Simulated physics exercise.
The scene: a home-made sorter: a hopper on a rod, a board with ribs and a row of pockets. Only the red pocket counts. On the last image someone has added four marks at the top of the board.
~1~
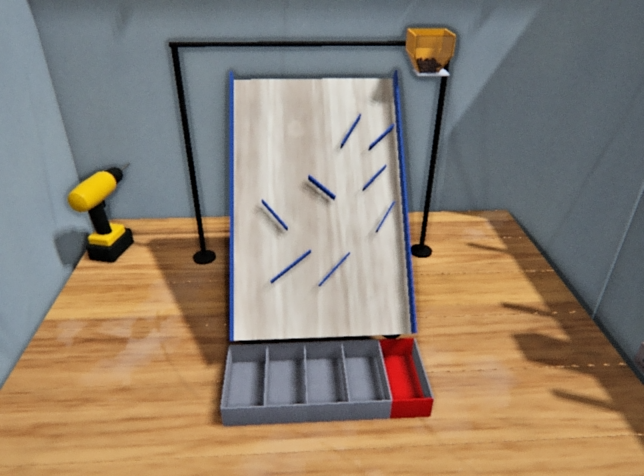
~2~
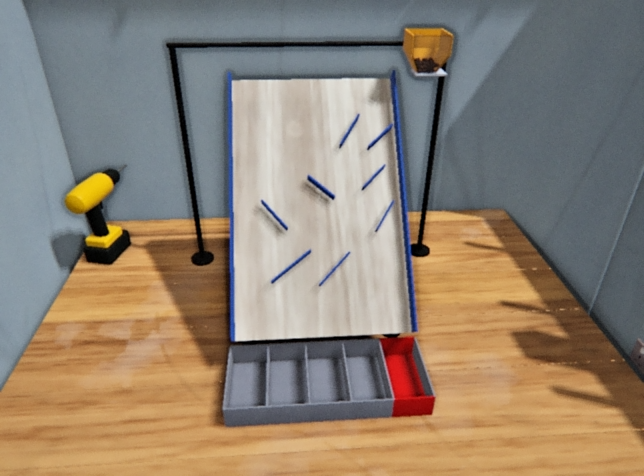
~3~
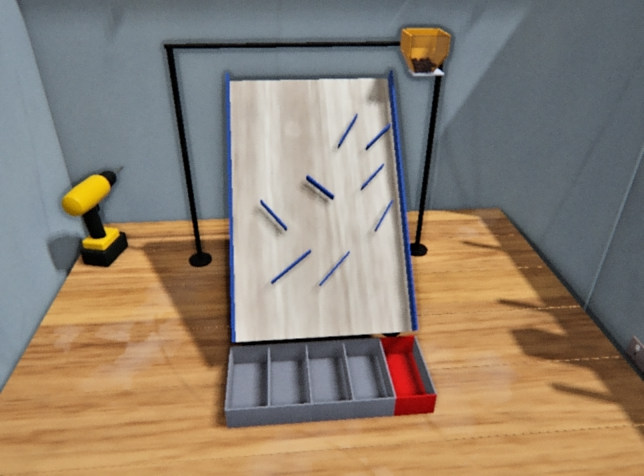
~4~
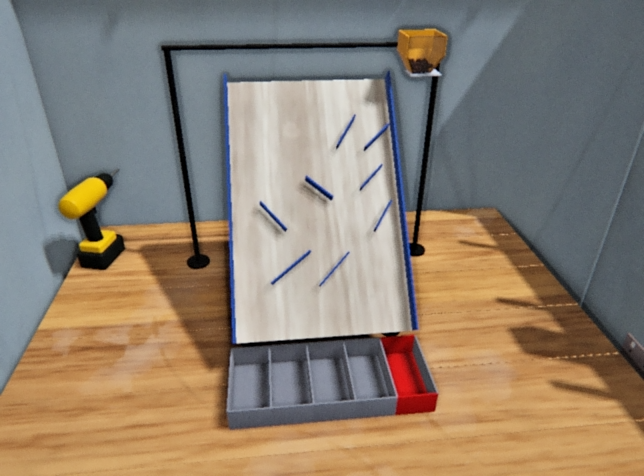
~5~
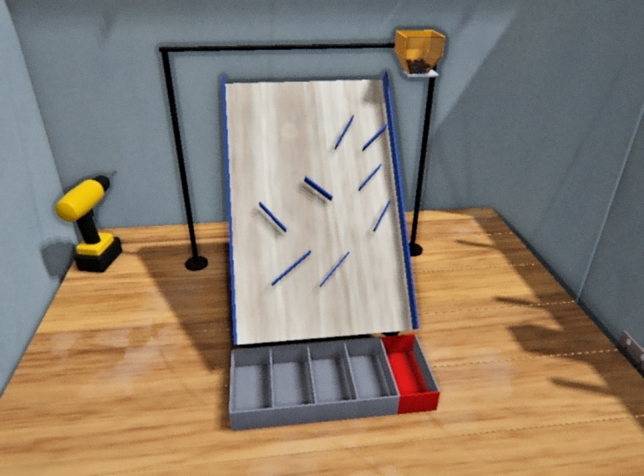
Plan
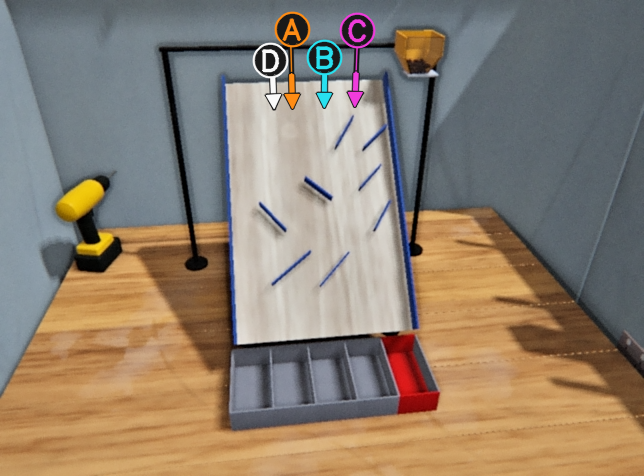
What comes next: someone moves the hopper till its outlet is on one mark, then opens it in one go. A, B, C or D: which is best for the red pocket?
Mark B does it best.
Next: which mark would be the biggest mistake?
D it is.
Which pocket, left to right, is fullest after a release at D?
The first.
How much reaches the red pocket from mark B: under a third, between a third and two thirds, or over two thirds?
Mark B gives between a third and two thirds.
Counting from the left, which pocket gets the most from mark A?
It is the first one.
On the marked copy, mark A meets the board at (292, 103); mark B meets the board at (324, 102); mark C meets the board at (354, 101); mark D meets the board at (273, 103).
If A is chosen, roughly a quarter in the red pocket, the larger part in other pockets.
If B is chosen, roughly half in the red pocket, roughly half in other pockets.
If C is chosen, roughly a quarter in the red pocket, roughly two thirds in other pockets, just a few outside the box.
If D is chosen, about a tenth in the red pocket, almost all in other pockets.
